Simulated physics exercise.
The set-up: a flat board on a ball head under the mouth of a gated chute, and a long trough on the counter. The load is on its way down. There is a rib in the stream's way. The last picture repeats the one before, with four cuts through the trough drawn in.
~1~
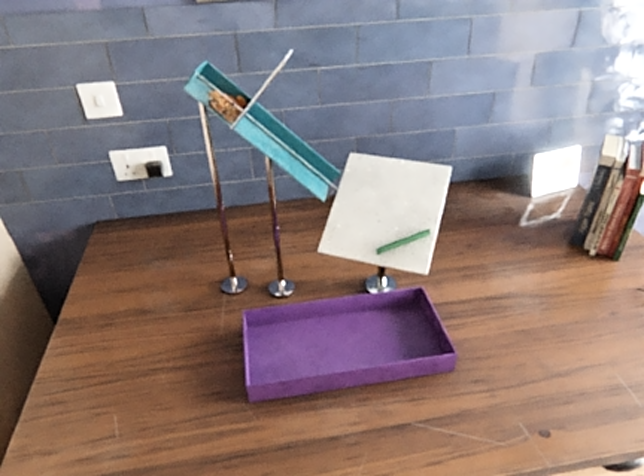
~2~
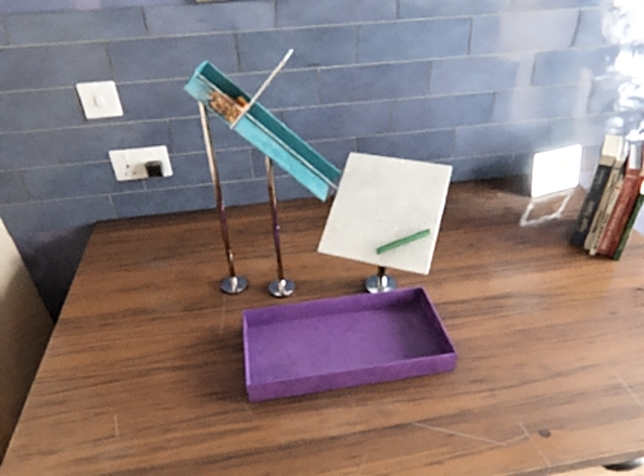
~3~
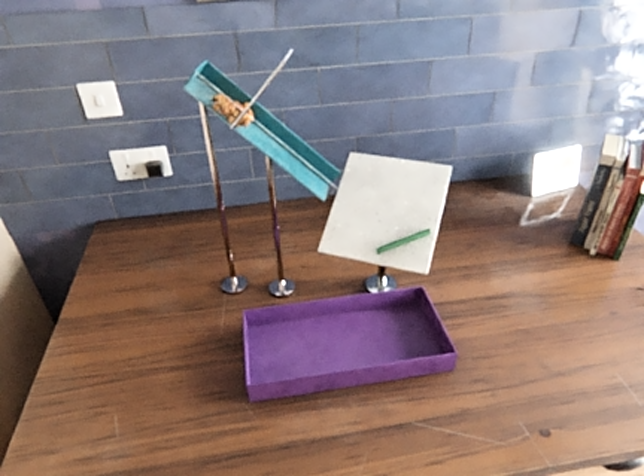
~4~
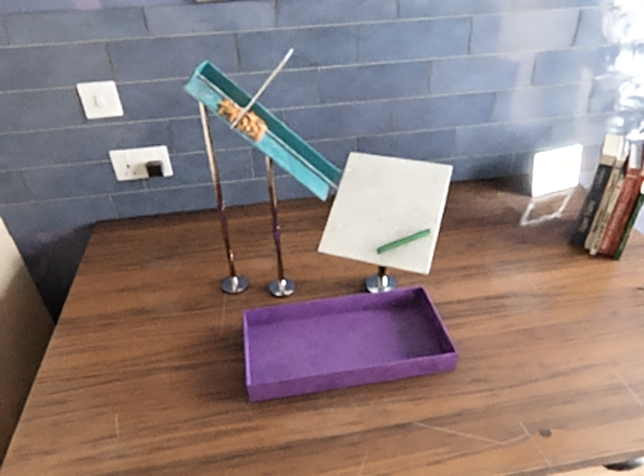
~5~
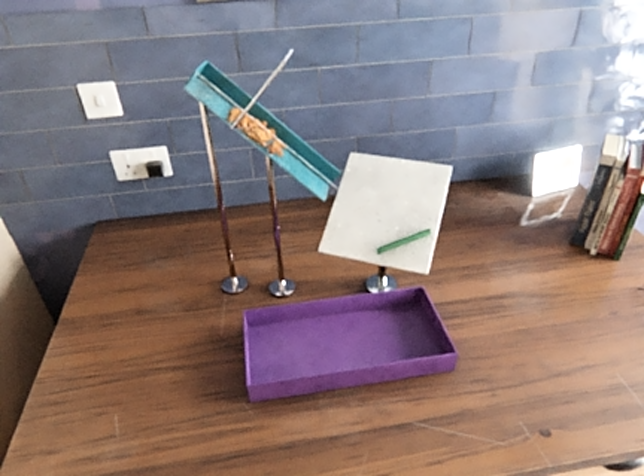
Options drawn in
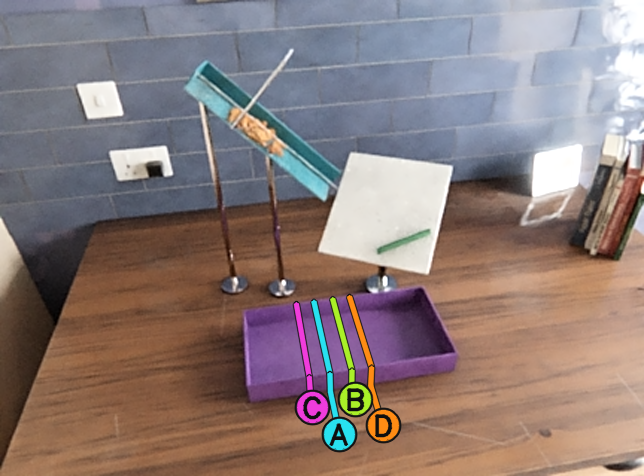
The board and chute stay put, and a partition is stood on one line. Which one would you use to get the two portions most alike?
Line D.
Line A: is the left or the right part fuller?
More lands on the right.
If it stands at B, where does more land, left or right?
The right side.
On the marked copy, line A crosses the front rim at (329, 373); line B crosses the front rim at (351, 369); line C crosses the front rim at (309, 376); line D crosses the front rim at (371, 366).
If A is chosen, of what is caught, not one piece on the left of the divider, every piece on the right.
If B is chosen, of what is caught, about a tenth on the left of the divider, almost all on the right.
If C is chosen, of what is caught, not one piece on the left of the divider, every piece on the right.
If D is chosen, of what is caught, roughly two thirds on the left of the divider, roughly a third on the right.
